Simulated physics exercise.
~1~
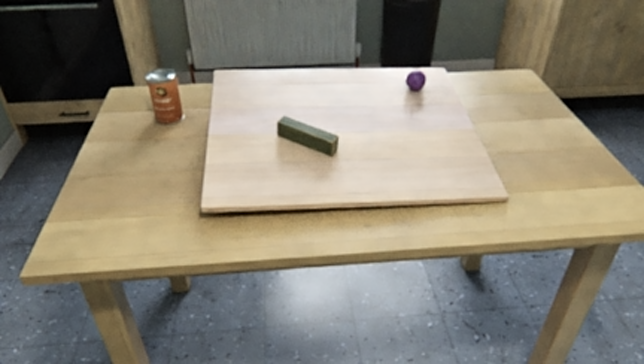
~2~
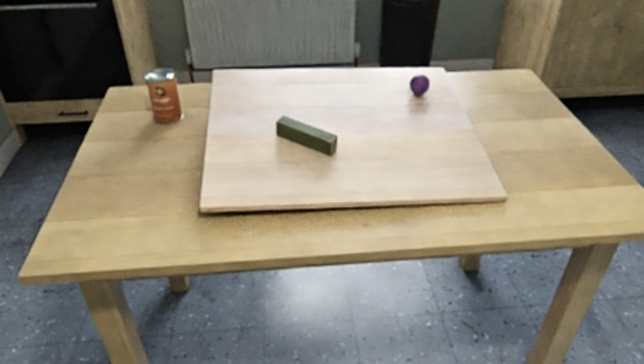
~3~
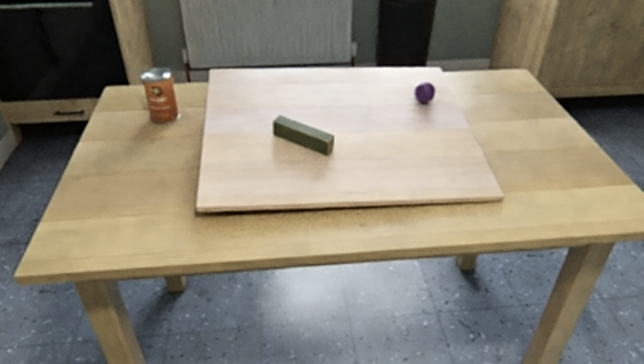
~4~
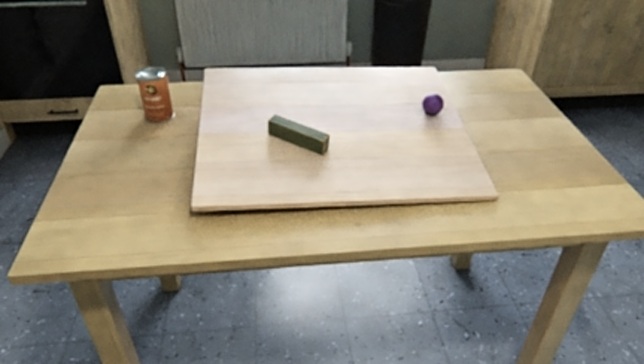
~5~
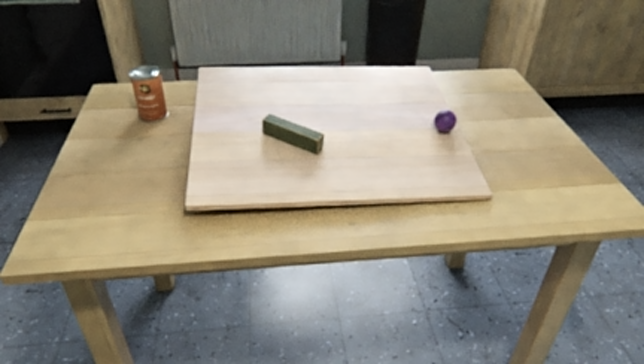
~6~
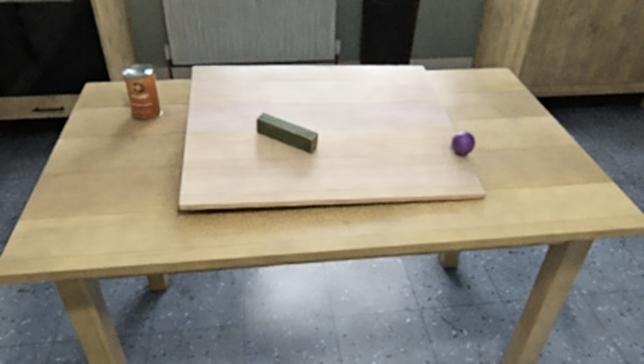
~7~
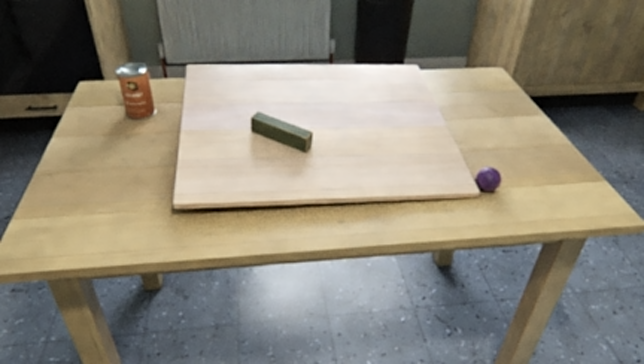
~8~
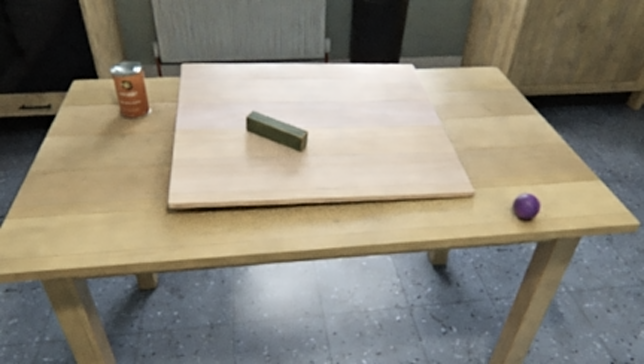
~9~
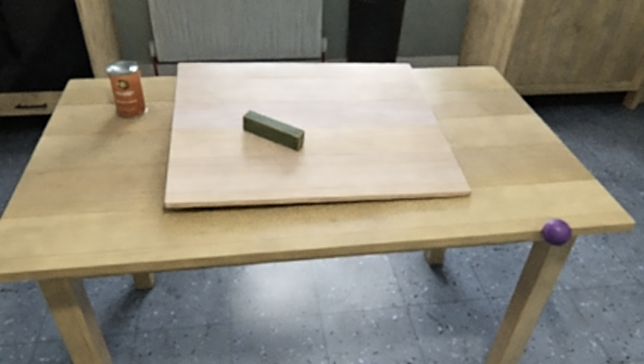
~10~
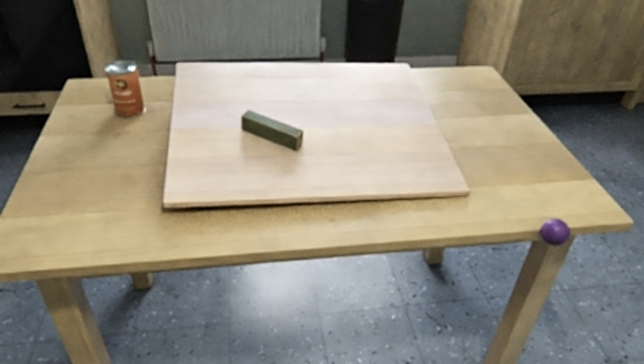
Tilted board on a wooden table with a purple ball rolling off its right side and stopping at the table's near edge.
